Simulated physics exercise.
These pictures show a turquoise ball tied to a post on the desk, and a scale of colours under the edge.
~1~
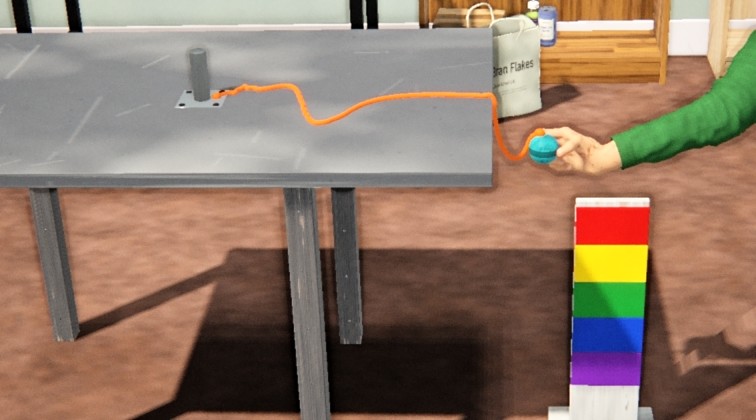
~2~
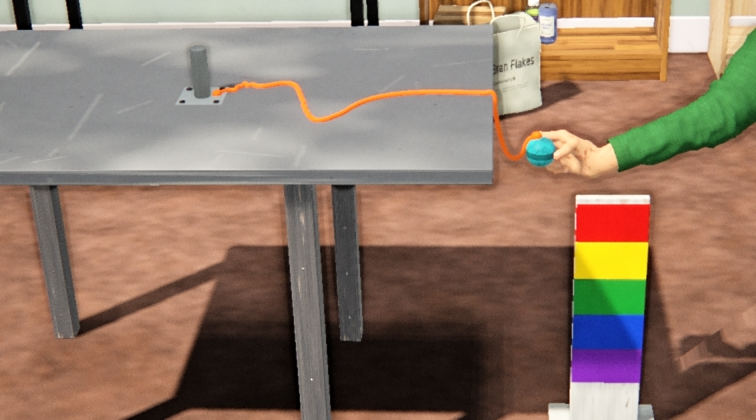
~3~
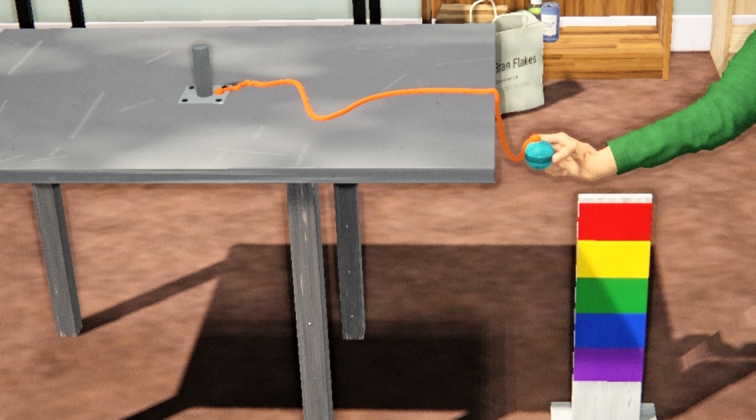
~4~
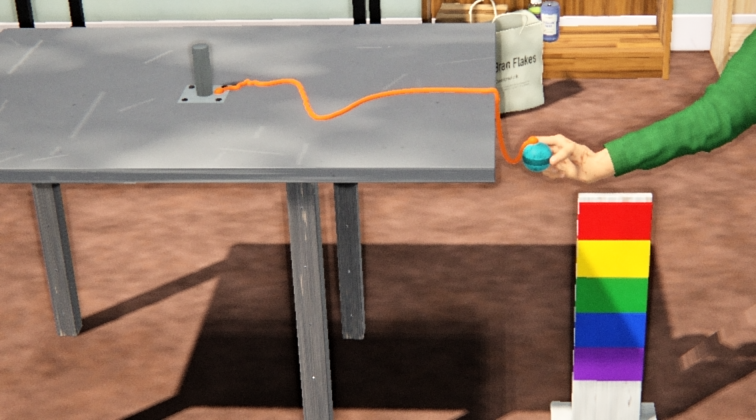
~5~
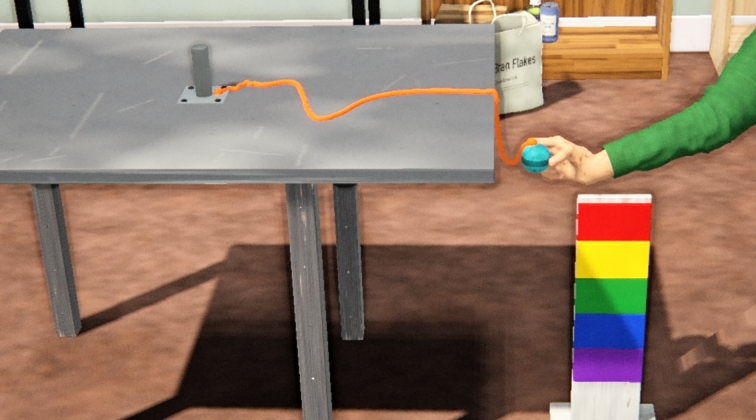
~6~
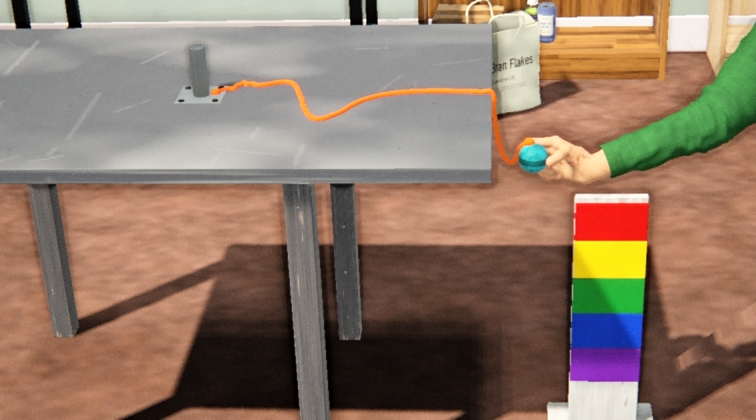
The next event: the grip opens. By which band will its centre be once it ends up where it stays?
By the blue band.
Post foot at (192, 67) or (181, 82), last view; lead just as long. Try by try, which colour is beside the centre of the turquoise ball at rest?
First try: Green; second try: Green.
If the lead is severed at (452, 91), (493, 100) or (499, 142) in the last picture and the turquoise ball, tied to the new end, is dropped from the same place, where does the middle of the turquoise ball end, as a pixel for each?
In order, it ends up near (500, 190), (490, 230) and (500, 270).
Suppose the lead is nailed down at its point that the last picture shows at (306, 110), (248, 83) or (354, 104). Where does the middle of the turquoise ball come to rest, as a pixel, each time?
Estimated spots in sequence: (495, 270), (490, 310), (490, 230).
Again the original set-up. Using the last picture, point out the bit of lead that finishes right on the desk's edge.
You'll find it close to (379, 96).
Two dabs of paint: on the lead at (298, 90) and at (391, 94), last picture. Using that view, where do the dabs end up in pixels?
Near (332, 100) and (493, 128).
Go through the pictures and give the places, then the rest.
In the first frame, turquoise ball (544, 149); red (612, 227); yellow (611, 265); green (609, 301); blue (608, 336); purple (606, 370).
In the second frame, turquoise ball (541, 151); lead through (247, 86) (302, 99) (343, 113) (418, 93) (495, 113).
In the third frame, turquoise ball (540, 154).
In the fourth frame, turquoise ball (537, 157); lead through (249, 84) (304, 97) (345, 111) (420, 91) (497, 111).
In the fifth frame, turquoise ball (537, 158).
In the sixth frame, turquoise ball (534, 158); lead through (246, 85) (301, 97) (342, 112) (417, 92) (494, 112).
Soon after, ball near (475, 324); level with blue.
Then, ball near (501, 334); level with blue.
At rest, ball near (491, 332); level with blue. The blue one.
